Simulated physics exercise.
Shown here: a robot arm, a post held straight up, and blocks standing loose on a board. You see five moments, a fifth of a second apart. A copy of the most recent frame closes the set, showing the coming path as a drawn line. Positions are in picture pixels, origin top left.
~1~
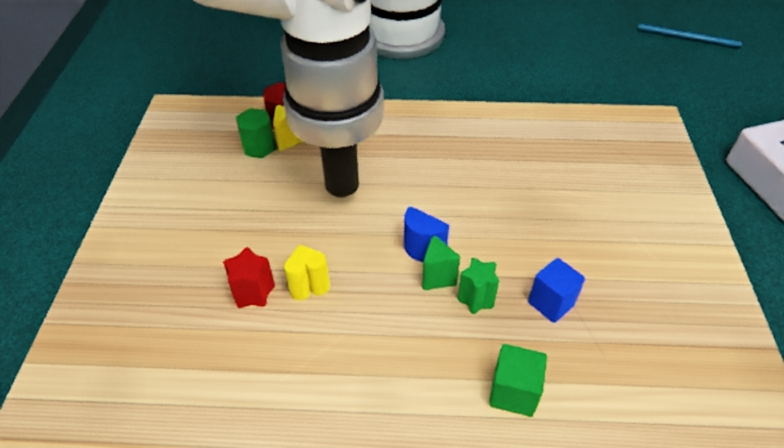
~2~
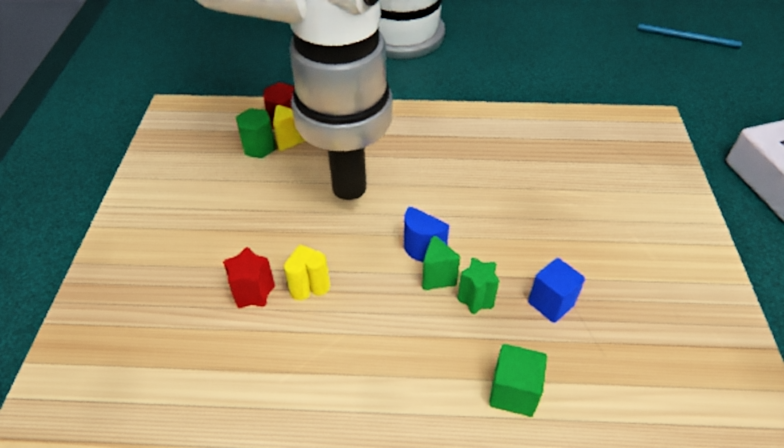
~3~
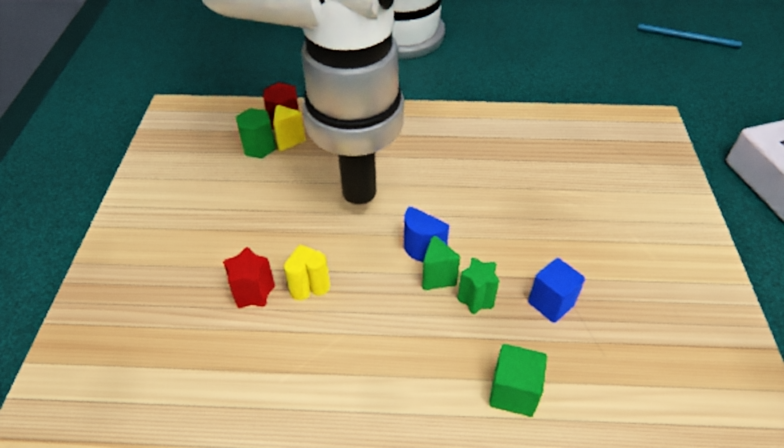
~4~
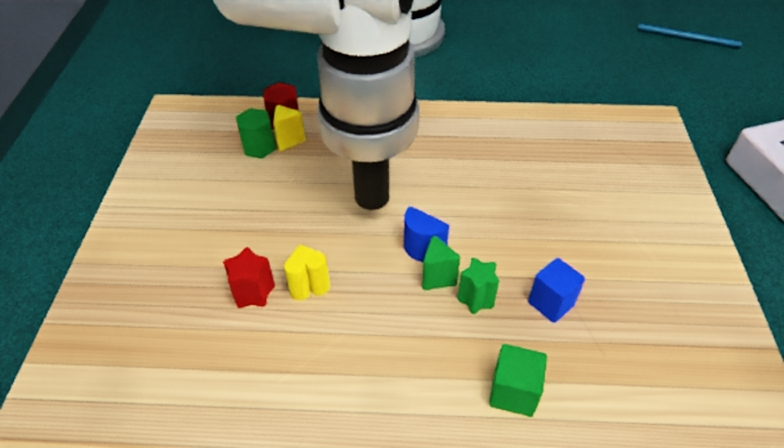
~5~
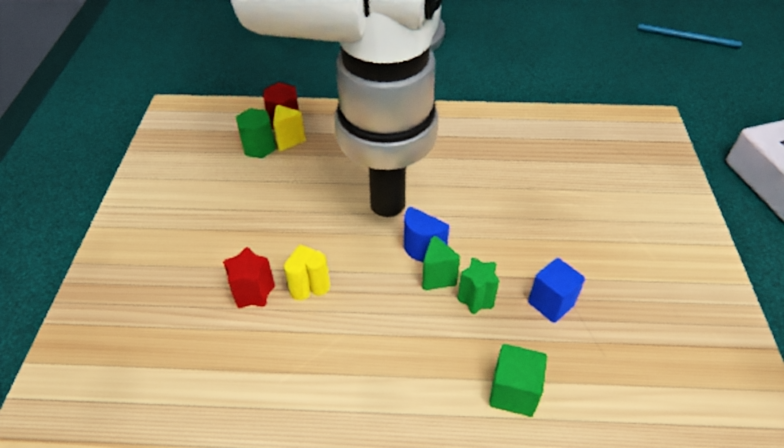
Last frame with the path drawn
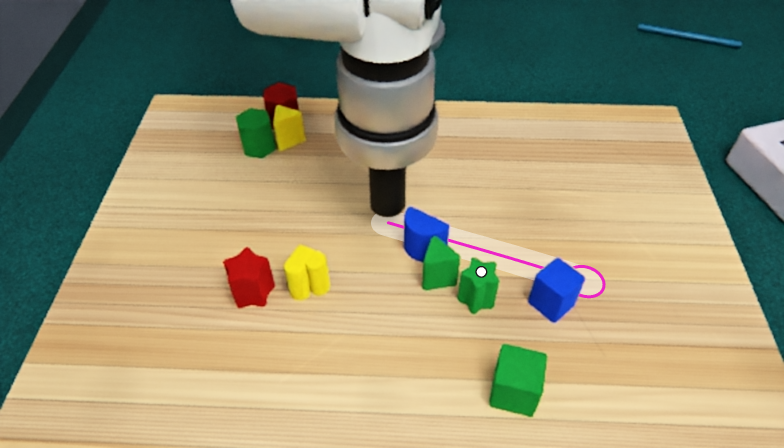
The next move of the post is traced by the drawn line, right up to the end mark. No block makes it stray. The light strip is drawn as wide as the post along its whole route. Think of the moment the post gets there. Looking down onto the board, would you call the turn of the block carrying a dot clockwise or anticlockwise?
From above, it turns counterclockwise.
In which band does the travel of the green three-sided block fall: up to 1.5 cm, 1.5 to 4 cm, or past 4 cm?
Travel: 1.5-4 cm.
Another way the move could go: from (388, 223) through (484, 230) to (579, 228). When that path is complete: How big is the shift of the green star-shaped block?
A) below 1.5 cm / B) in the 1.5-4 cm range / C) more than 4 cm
A (below 1.5 cm)
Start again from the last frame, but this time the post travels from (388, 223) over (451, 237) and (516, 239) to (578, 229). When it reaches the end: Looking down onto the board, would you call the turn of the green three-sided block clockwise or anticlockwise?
It turns round clockwise.
Drawn move, from (388, 223) to (585, 281); the dot is on the green star-shaped block.
What follows on the original path. One third of the way, post (453, 223); blue half-round block (465, 244), turned 50° clockwise; green three-sided block (447, 273), turned 45° clockwise; green star-shaped block (480, 276), turned 25° anticlockwise.
Two thirds of the way, post (521, 242); blue half-round block (487, 253), turned 110° clockwise; green three-sided block (447, 273), turned 50° clockwise; green star-shaped block (481, 284), turned 25° anticlockwise.
At the end, post (592, 264); blue half-round block (487, 253), turned 110° clockwise; green three-sided block (447, 273), turned 50° clockwise; green star-shaped block (481, 284), turned 25° anticlockwise; blue square block (572, 281), turned 35° clockwise.
